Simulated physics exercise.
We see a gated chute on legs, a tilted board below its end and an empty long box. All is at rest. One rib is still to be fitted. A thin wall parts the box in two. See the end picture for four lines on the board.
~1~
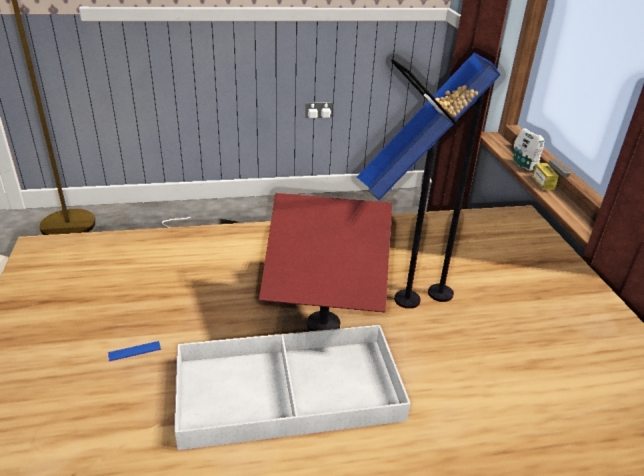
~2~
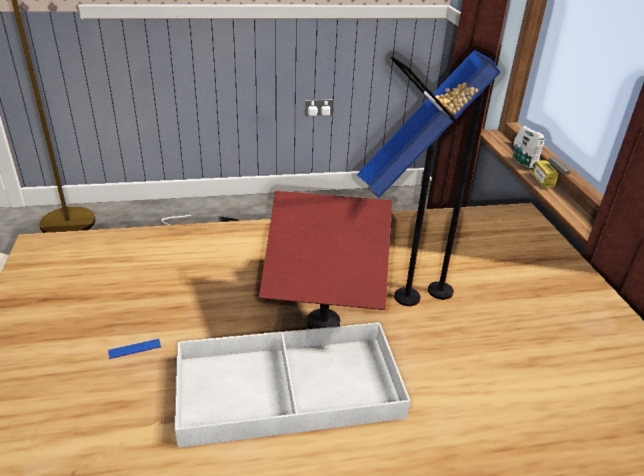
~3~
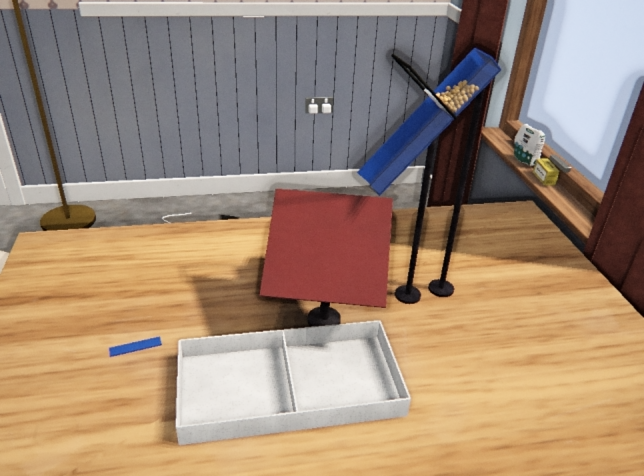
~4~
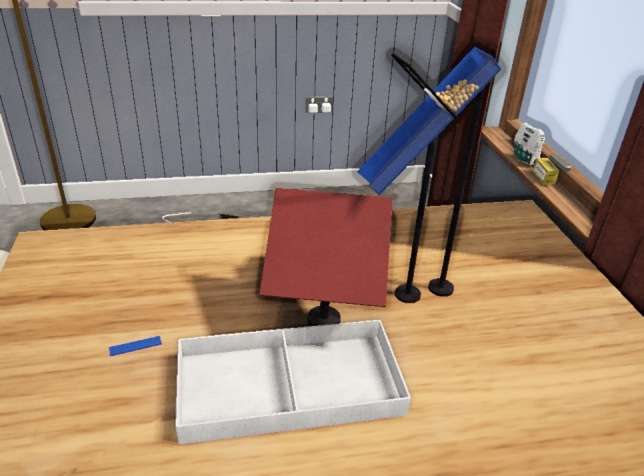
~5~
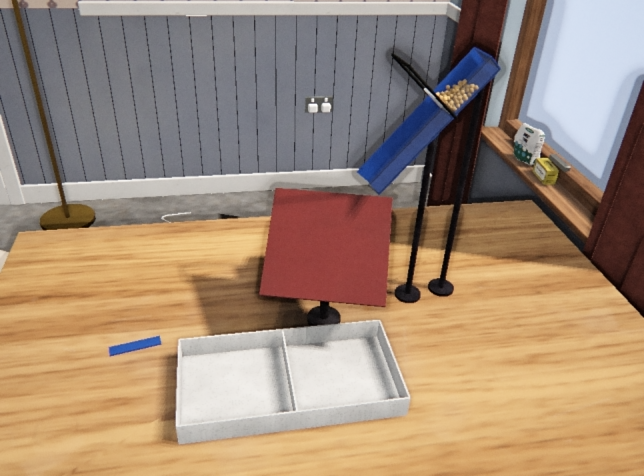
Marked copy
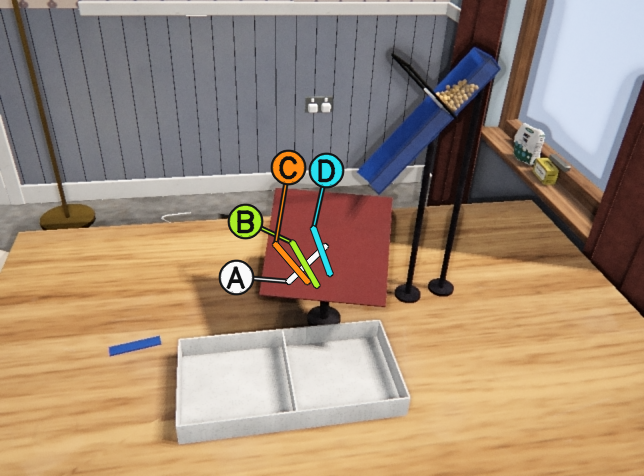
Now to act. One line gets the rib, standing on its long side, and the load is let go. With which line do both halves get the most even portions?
Choose A.
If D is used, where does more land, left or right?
The right half.
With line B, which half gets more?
More lands on the right.
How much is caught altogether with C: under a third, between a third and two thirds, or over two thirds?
Line C gives over two thirds.
On the marked copy, line A from (325, 246) to (288, 281); line B from (292, 243) to (316, 285); line C from (275, 244) to (307, 281); line D from (313, 228) to (329, 273).
With A, of what is caught, roughly half in the left half, roughly half in the right.
With B, of what is caught, about a tenth in the left half, almost all in the right.
With C, of what is caught, about a tenth in the left half, almost all in the right.
With D, of what is caught, about a tenth in the left half, almost all in the right.
